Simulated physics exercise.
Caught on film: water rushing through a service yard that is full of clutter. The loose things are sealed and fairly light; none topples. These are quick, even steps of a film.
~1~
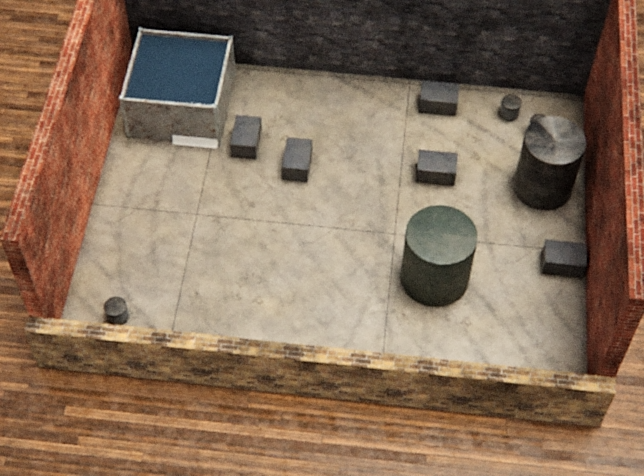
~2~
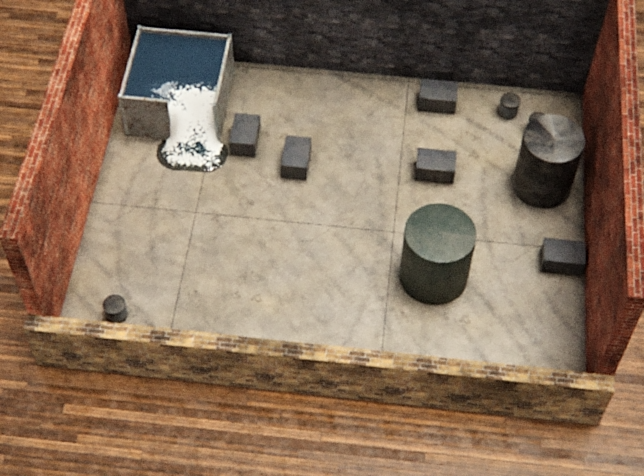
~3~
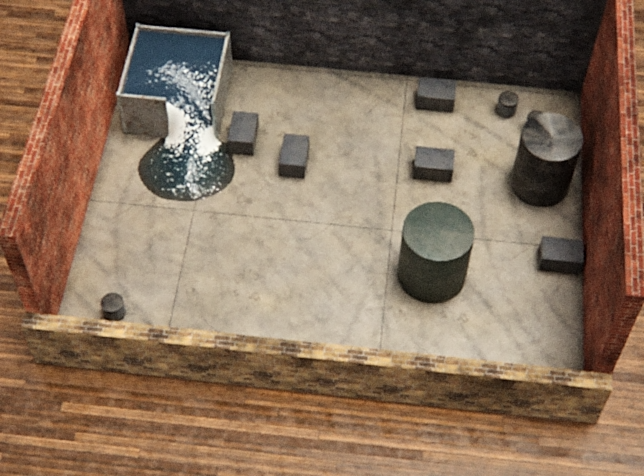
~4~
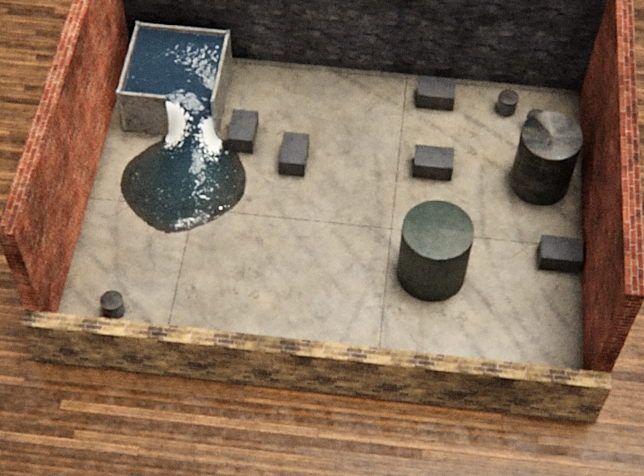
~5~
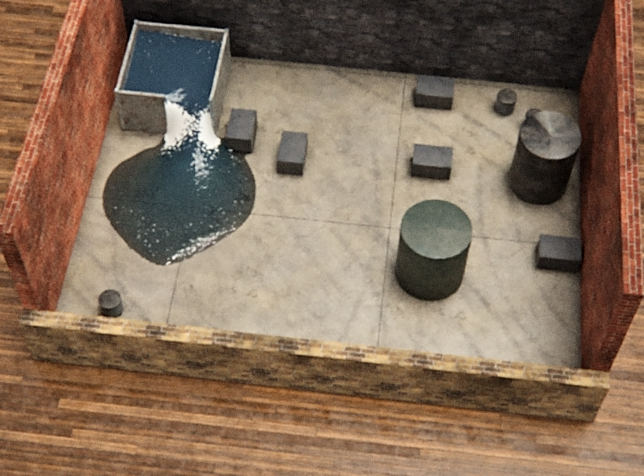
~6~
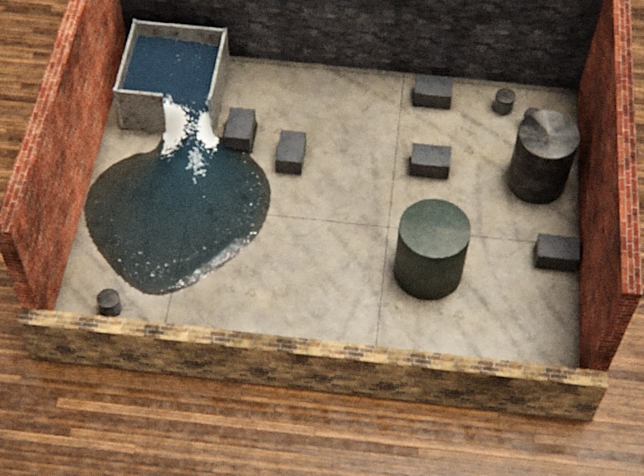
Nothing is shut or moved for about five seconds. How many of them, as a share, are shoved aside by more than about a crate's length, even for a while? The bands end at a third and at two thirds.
It is less than a third.
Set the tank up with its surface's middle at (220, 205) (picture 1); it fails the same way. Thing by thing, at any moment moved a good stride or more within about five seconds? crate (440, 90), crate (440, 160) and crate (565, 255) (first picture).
In that order: Not that far, short of that, shifted that much.
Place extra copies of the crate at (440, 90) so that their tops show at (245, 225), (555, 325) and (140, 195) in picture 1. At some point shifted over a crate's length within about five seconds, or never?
In that order: Yes, shifted that much, yes.
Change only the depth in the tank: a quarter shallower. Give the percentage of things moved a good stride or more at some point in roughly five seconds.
Some 0 per cent.
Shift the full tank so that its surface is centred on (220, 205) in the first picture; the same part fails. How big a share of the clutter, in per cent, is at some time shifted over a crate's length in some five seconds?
Roughly 20 per cent.
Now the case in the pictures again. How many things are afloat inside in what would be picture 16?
1 of them.
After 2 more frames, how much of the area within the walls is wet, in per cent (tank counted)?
Close to 30 %.
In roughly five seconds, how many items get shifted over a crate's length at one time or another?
1 of them.
A moment on, 0 of 8 are well off their spots; 0 afloat.
Next, 0 of 8 are well off their spots; 1 afloat.
Later, 0 of 8 are well off their spots; 1 afloat.
In the end, 1 of 8 are well off their spots, and 1 have been at some point; 1 afloat.
